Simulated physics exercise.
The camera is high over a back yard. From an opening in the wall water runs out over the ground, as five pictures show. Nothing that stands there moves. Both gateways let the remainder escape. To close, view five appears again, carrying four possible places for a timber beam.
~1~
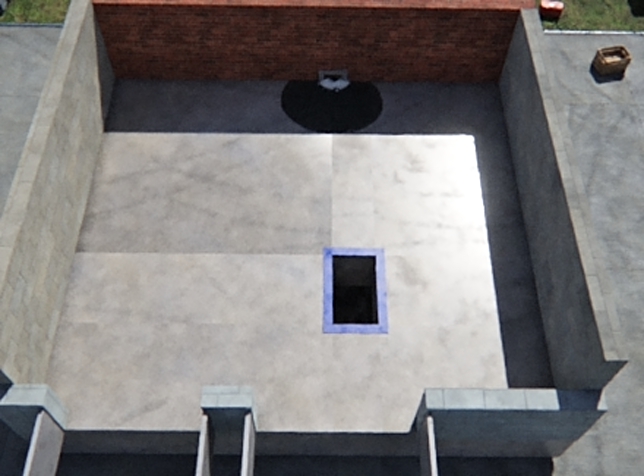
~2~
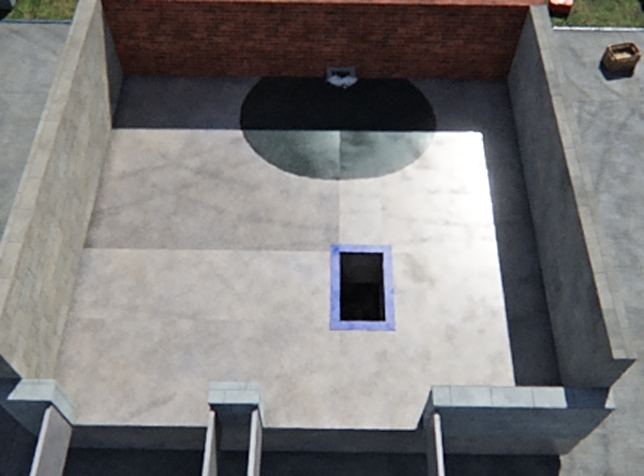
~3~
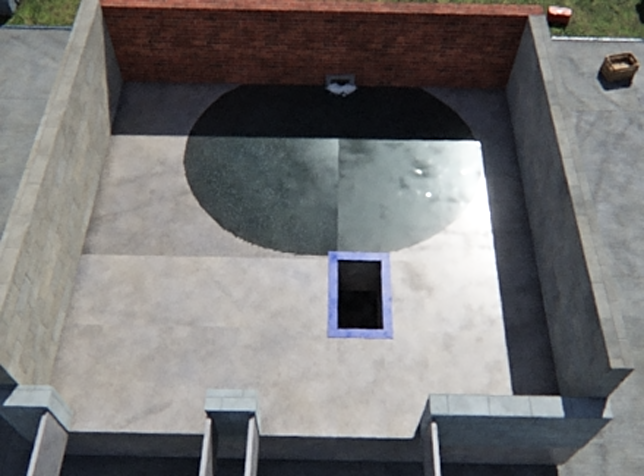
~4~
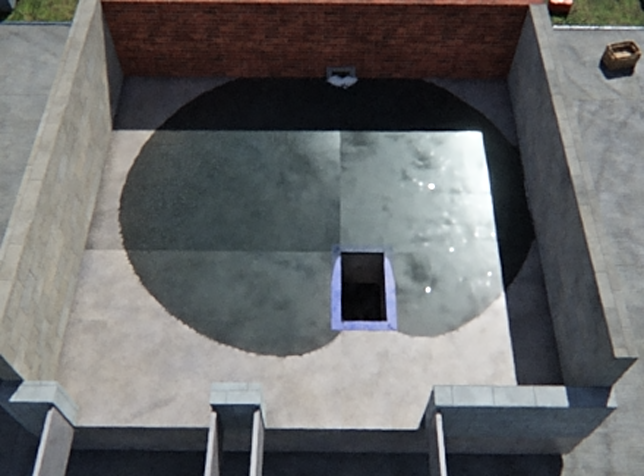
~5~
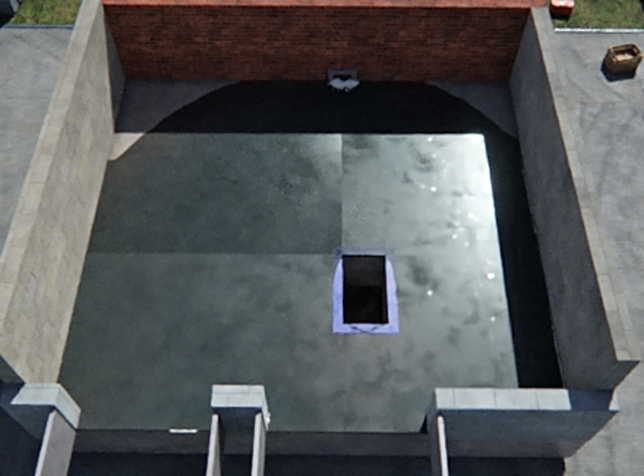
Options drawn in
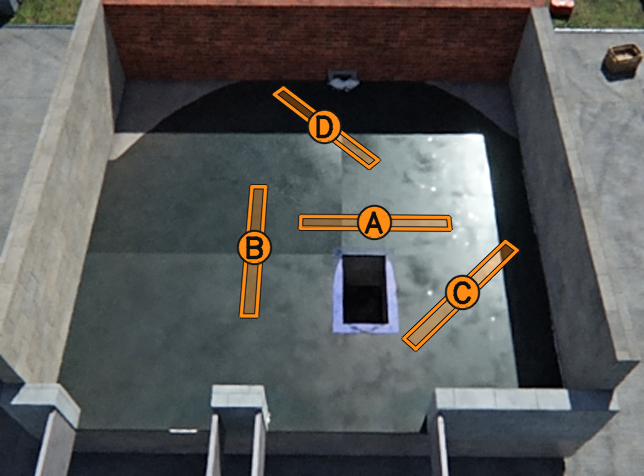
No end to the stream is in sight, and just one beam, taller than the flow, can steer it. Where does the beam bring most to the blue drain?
Take C.
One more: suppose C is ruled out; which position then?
B it is.
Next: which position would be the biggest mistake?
It is A.
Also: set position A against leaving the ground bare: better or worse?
It is worse.
On the marked copy, A from (300, 222) to (449, 223); B from (248, 315) to (258, 186); C from (409, 343) to (511, 245); D from (278, 91) to (373, 163).
With A, about 2 % of the stream goes into the blue drain, about 98 % out by the gates.
With B, about 22 % of the stream goes into the blue drain, about 78 % out by the gates.
With C, about 35 % of the stream goes into the blue drain, about 65 % out by the gates.
With D, about 12 % of the stream goes into the blue drain, about 88 % out by the gates.
